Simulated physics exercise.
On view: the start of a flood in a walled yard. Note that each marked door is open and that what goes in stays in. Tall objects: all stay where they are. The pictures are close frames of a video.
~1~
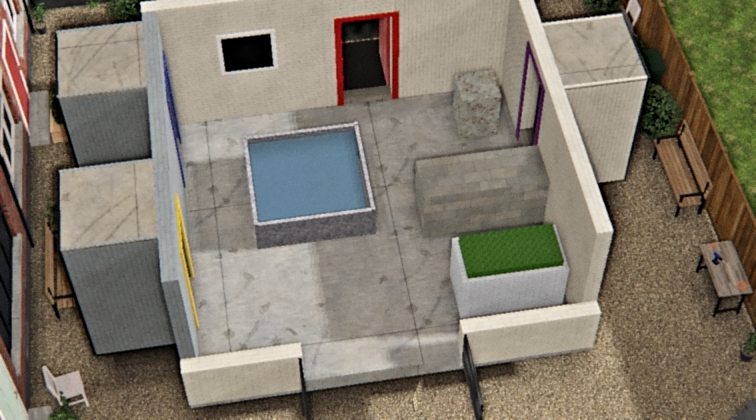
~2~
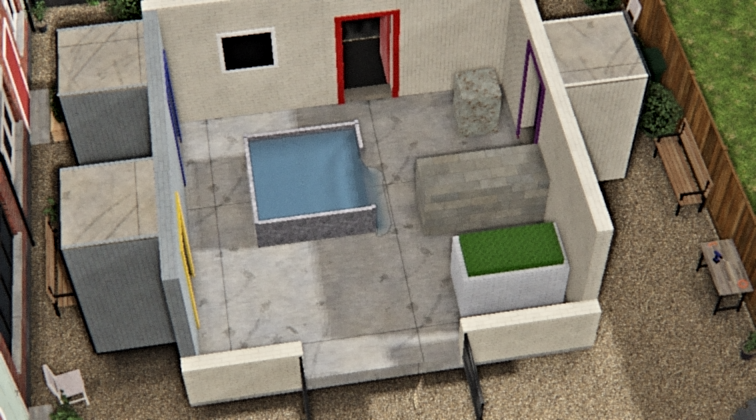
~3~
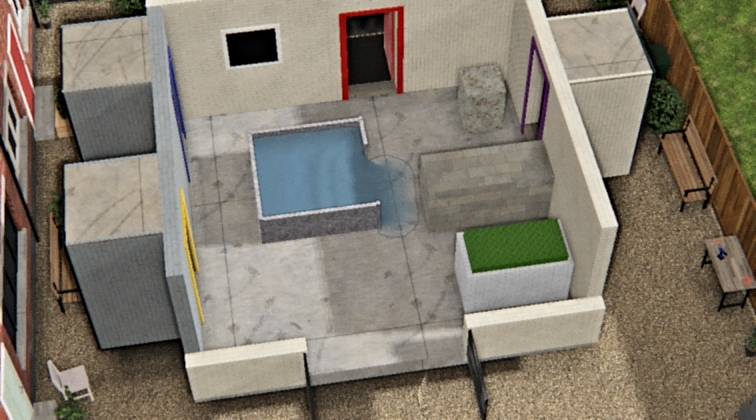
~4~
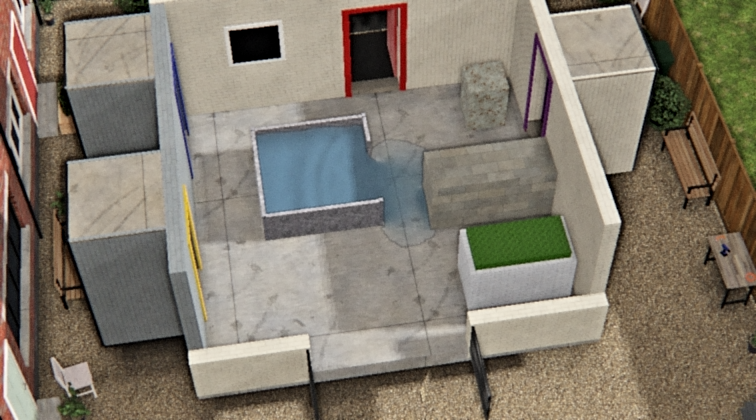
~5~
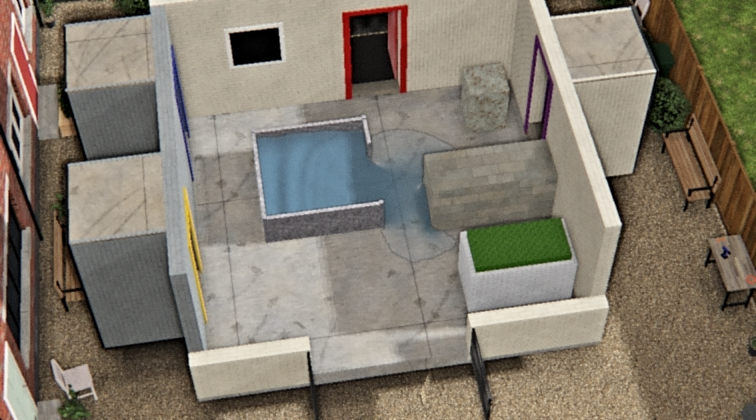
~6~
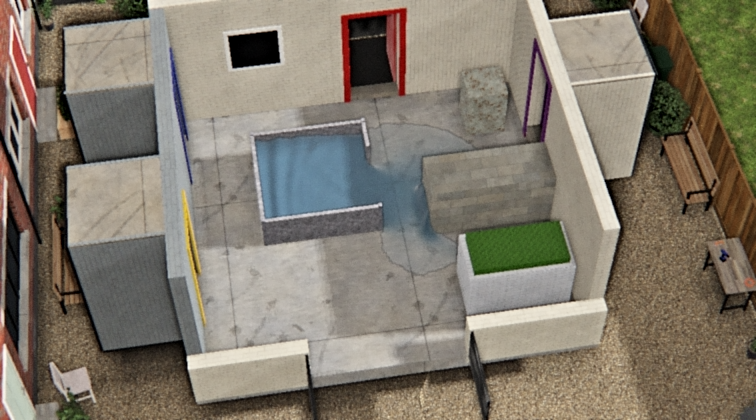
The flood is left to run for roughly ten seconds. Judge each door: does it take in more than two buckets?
My call: The yellow door keeps it to two or fewer, the blue door keeps it to two or fewer, the purple door keeps it to two or fewer, the red door keeps it to two or fewer.
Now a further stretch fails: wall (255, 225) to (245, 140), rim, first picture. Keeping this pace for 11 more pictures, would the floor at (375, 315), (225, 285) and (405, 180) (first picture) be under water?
The first spot is spared, the second soaked and the third spared.
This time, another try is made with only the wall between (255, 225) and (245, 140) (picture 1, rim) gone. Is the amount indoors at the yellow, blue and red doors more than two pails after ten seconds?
The yellow door tops the limit, the blue door tops the limit and the red door remains within the limit.
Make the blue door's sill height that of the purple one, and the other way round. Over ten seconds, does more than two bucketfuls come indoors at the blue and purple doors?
Blue door: Below the mark; purple door: Above the mark.
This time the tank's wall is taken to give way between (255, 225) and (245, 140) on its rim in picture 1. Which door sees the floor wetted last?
That is the purple one.
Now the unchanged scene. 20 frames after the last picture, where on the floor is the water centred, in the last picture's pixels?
Around pixel (408, 181).
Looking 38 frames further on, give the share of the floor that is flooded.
Around 65 percent.
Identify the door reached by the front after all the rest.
That would be the one in yellow.
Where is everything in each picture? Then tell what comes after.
In the first frame, the water tank at (308, 176) is whole and still.
In the second frame, water pours out at (366, 192) and has run to (382, 232).
In the third frame, the front is at (404, 231), out from the gap at (370, 190).
In the fourth frame, the front is at a hidden place, out from the gap at (373, 188).
In the fifth frame, the front is at a hidden place, out from the gap at (374, 190).
In the sixth frame, water pours out at (372, 193) and has run to a hidden place.
A moment on, water covers 25 % of the floor; the yellow door not reached, the blue door not reached, the purple door wet at the sill, nothing in, the red door not reached.
Next, water covers 40 % of the floor; the yellow door not reached, the blue door not reached, the purple door wet at the sill, nothing in, the red door wet at the sill, nothing in.
Then, water covers 50 % of the floor; the yellow door not reached, the blue door not reached, the purple door wet at the sill, nothing in, the red door wet at the sill, nothing in.
Later, water covers 65 % of the floor; the yellow door not reached, the blue door wet at the sill, nothing in, the purple door wet at the sill, nothing in, the red door under two buckets in.
In the end, water covers 90 % of the floor; the yellow door wet at the sill, nothing in, the blue door wet at the sill, nothing in, the purple door wet at the sill, nothing in, the red door under two buckets in.
